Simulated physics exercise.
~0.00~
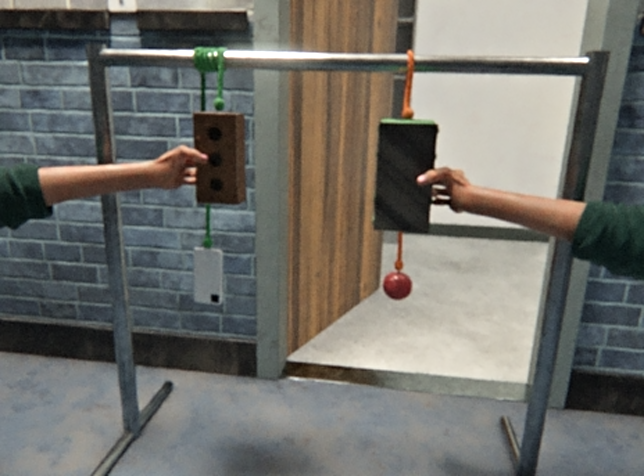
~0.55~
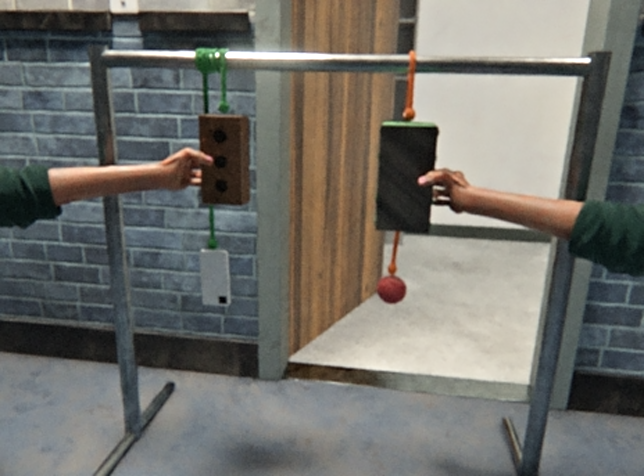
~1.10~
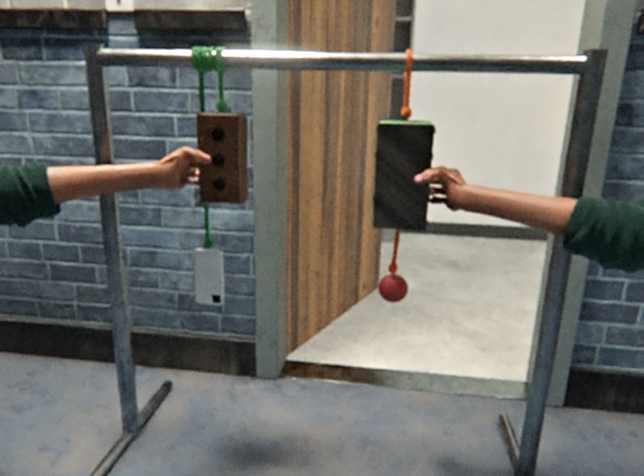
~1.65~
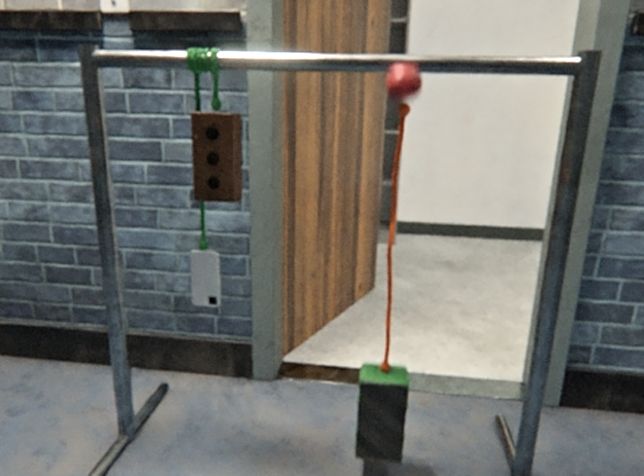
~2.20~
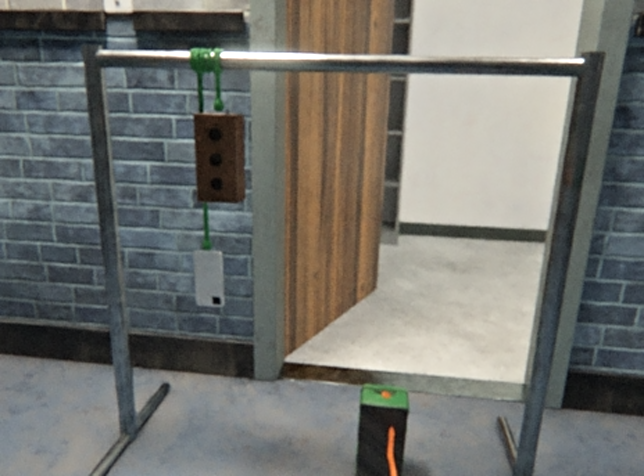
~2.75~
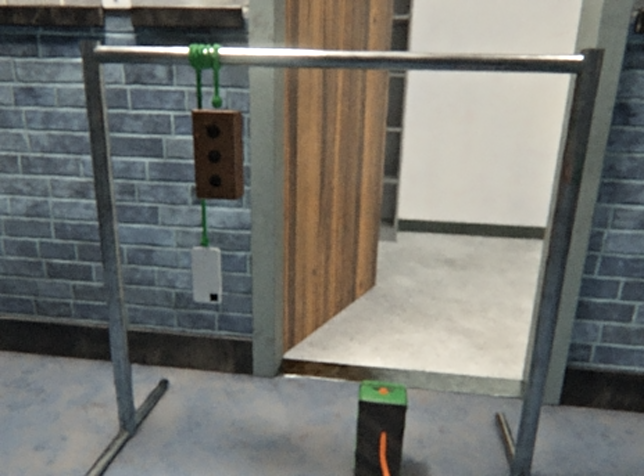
A metal bar on a stand holds two hanging loads, seen from the front by a slightly swaying camera, before a blue-grey brick wall and an open wooden door. On the left, a brown brick with dark holes hangs by green cord above a small pale block; on the right, a dark case with a green top hangs on orange cord above a red ball. A hand steadies each load, then both withdraw. The case drops as the red ball shoots up to the bar. The case ends standing on the floor, the ball out of sight, while the brick still hangs at its original height.
